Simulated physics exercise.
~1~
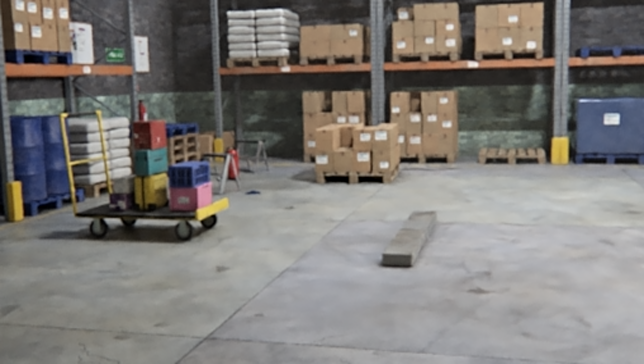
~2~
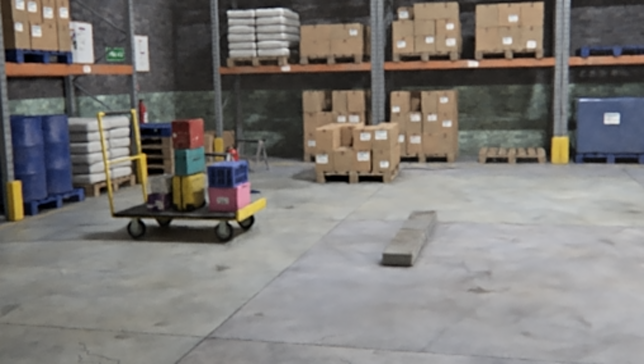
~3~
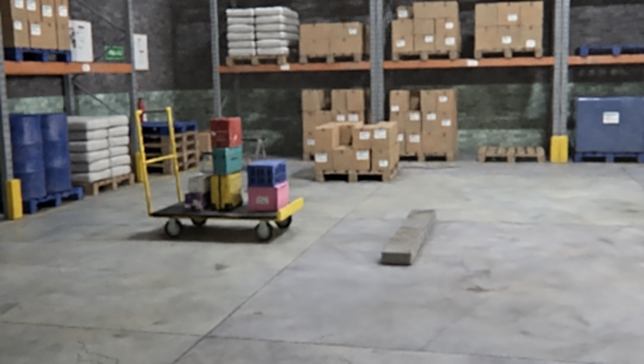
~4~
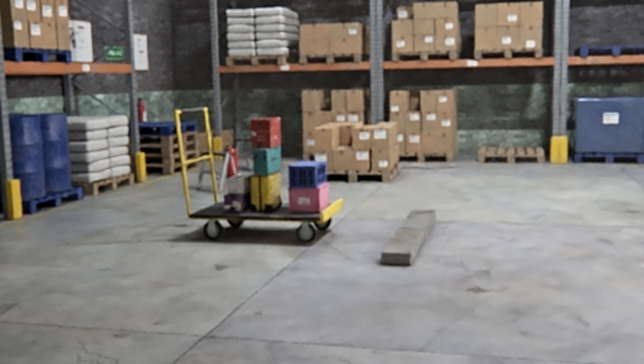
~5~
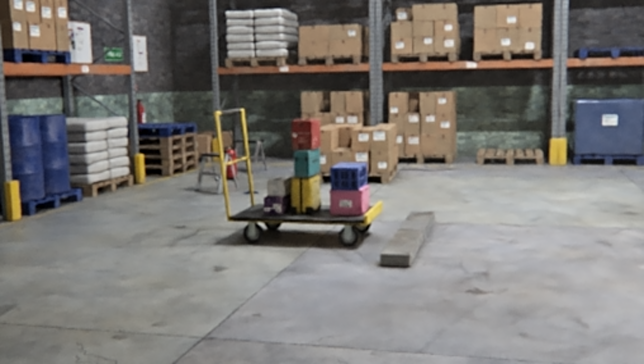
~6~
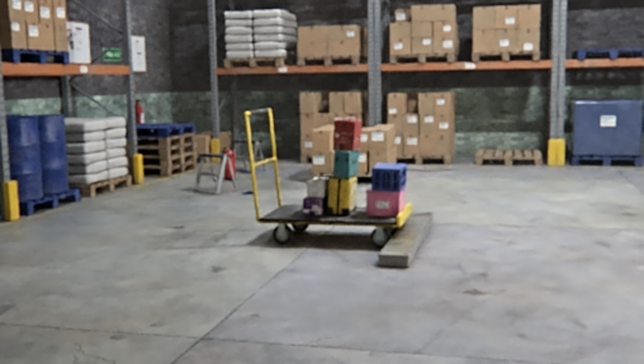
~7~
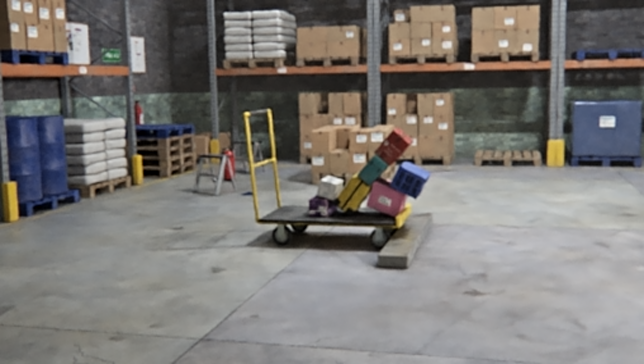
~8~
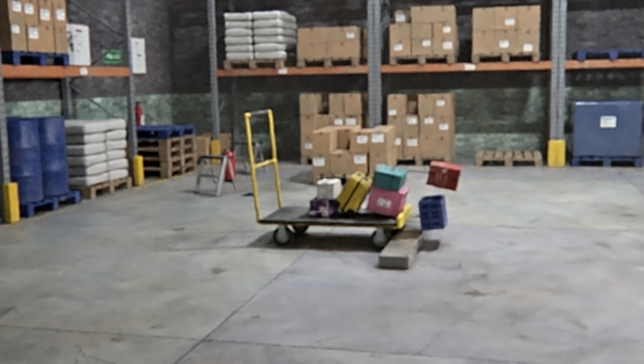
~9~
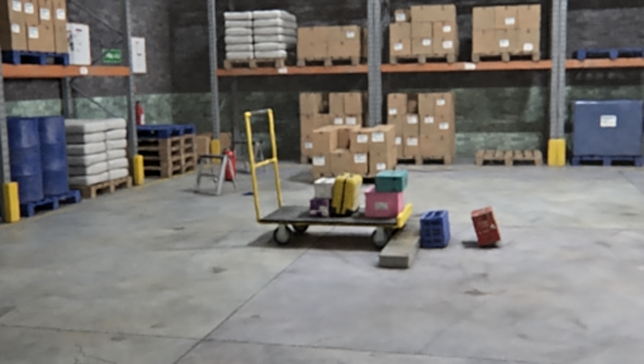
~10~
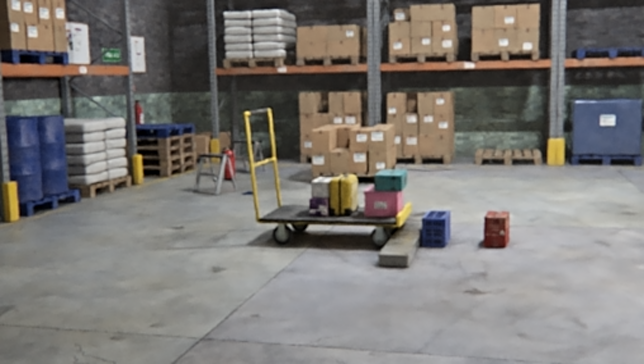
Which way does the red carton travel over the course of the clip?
The red carton moves to the right, first riding on the trolley and then falling off past the kerb.
